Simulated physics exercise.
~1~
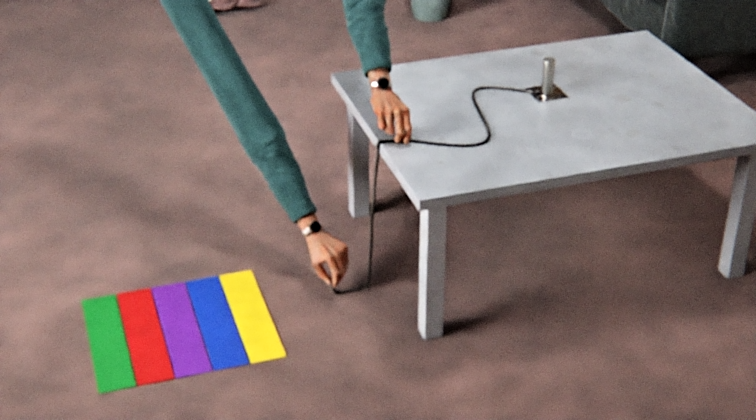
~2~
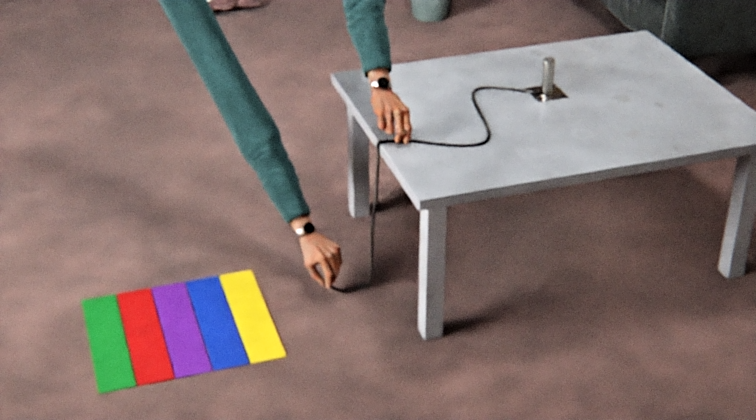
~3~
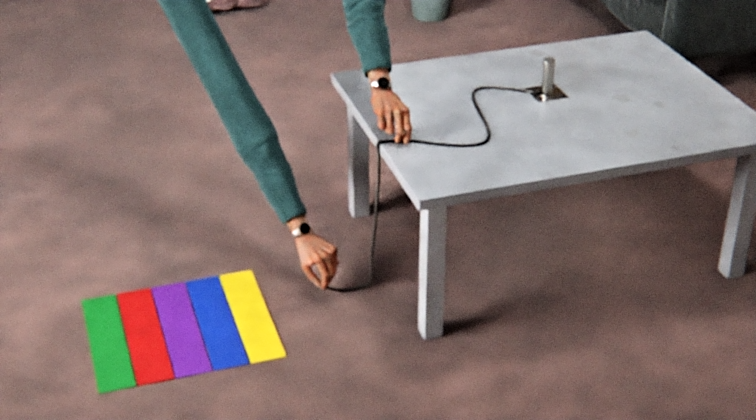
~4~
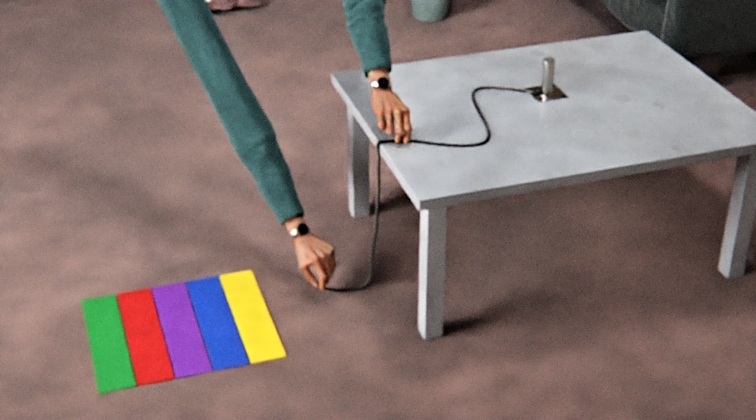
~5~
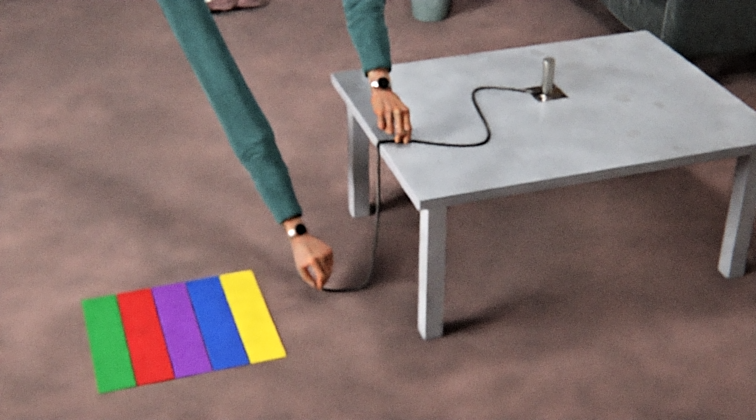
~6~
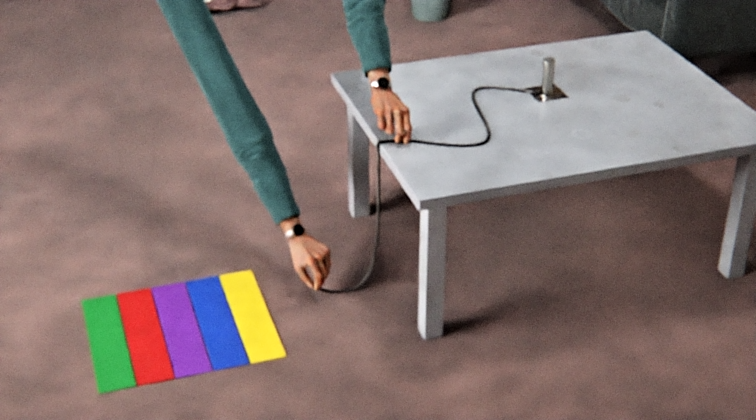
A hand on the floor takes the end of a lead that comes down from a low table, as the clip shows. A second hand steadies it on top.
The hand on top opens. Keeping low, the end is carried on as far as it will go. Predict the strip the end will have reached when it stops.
I would say the green strip.
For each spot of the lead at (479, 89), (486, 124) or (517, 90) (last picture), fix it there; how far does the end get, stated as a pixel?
Per try (px, approx.): (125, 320); (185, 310); (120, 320).
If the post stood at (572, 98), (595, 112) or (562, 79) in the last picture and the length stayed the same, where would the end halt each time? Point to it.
First try about (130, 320), second about (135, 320), third about (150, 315).
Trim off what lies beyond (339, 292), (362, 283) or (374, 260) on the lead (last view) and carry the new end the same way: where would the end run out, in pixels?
So, going through them: (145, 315) first, (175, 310) next, (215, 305) last.
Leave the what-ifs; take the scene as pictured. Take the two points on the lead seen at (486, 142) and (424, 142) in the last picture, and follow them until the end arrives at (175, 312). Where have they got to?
The first goes to (387, 136), the other to (365, 188).
Soon after, end near (175, 312); over purple.
Then, end near (131, 320); over red.
At full stretch, end near (106, 324); over green. It halts on the green strip.
